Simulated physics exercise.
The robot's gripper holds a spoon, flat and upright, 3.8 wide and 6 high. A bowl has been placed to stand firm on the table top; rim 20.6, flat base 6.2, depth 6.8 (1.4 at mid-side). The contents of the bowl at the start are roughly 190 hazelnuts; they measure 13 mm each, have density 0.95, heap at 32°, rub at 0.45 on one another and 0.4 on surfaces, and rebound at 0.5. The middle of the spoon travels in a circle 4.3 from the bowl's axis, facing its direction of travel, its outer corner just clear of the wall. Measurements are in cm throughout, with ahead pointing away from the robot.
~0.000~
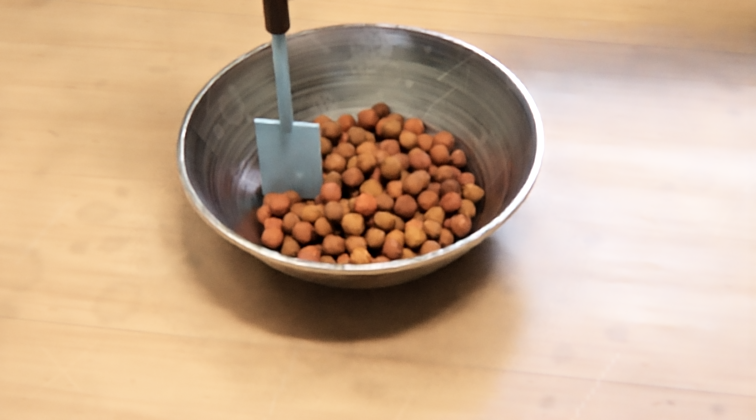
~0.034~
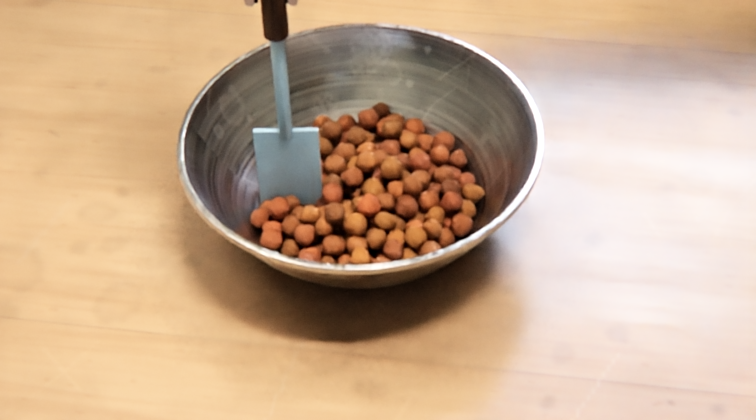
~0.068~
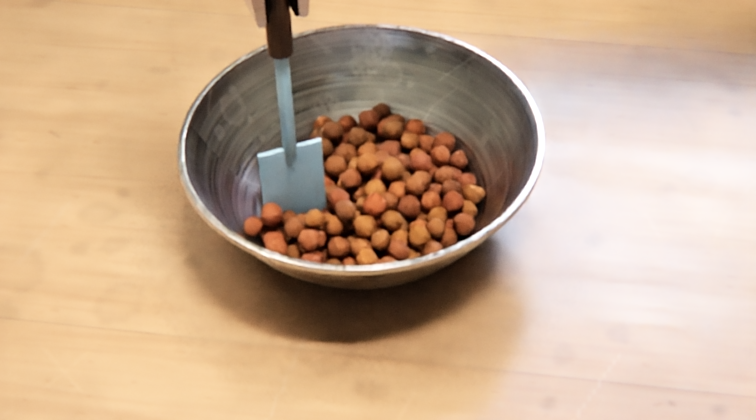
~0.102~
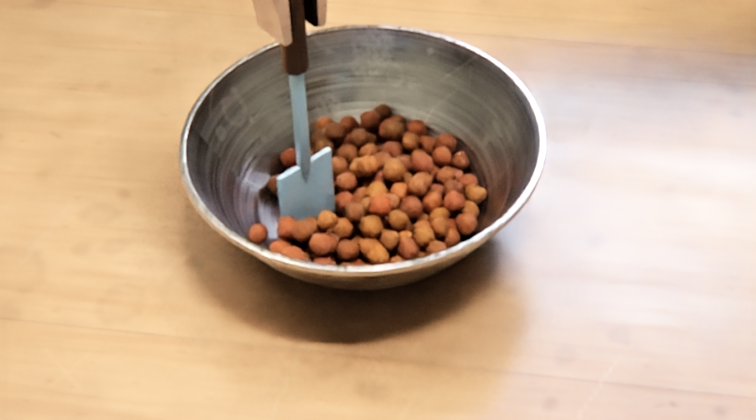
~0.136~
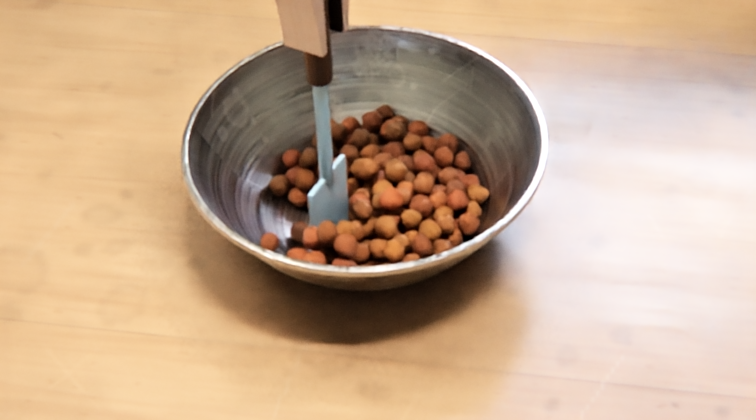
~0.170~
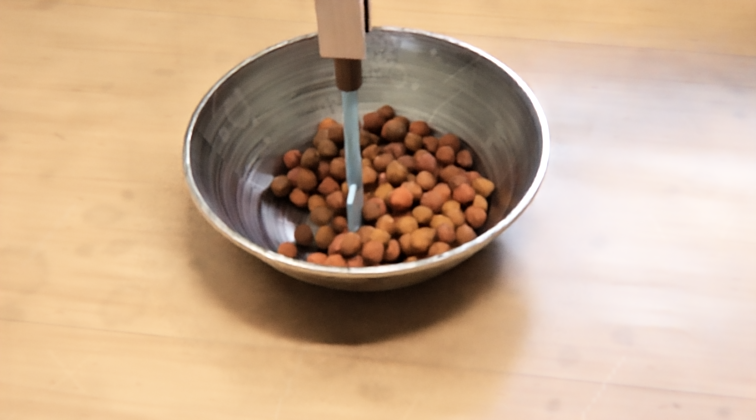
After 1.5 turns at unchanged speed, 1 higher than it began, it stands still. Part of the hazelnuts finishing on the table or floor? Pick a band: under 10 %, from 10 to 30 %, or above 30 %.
Under 10 %.
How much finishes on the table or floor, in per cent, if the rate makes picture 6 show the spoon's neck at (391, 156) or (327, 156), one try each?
About 5 % for one try and about 0 % for the other, in order.
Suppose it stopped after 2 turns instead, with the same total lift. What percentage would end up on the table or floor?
It would be near 0 per cent.
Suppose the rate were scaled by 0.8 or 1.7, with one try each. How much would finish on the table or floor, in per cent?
Estimates in order: Near 0 % and near 15 %.
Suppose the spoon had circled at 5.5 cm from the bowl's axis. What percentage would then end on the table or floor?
Around 0 in a hundred, in that case.
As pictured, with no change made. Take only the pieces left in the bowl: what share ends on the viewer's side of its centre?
About 45 per cent.
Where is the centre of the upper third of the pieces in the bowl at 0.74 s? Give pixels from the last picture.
About (328, 239).
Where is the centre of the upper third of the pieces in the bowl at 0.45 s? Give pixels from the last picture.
About (366, 108) in the last picture.
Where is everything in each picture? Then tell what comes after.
Spoon neck at (285, 103), 0° round; upper third of the load around (379, 180), from x 265 to 470, top at y 110; 189 in the bowl, in the first picture.
Spoon neck at (284, 110), 9° round; upper third of the load around (378, 185), from x 260 to 470, top at y 110, in the second picture.
Spoon neck at (288, 128), 29° round; upper third of the load around (375, 201), from x 250 to 475, top at y 110, in the third picture.
Spoon neck at (302, 144), 50° round; upper third of the load around (377, 202), from x 255 to 475, top at y 115, in the fourth picture.
Spoon neck at (325, 155), 71° round; upper third of the load around (381, 206), from x 270 to 475, top at y 115, in the fifth picture.
Spoon neck at (353, 160), 92° round; upper third of the load around (390, 216), from x 280 to 480, top at y 115; 189 in the bowl, in the sixth picture.
After 0.45 s, 266° round, highest piece 8 above the table; 189 in the bowl.
After 0.74 s, 81° round, highest piece 7 above the table; 189 in the bowl.
After 1.08 s, 180° round, highest piece 6 above the table; 189 in the bowl.
After 1.78 s, 180° round, highest piece 6 above the table; 189 in the bowl.
At rest, 189 in the bowl. That is 0 % on the table or floor.
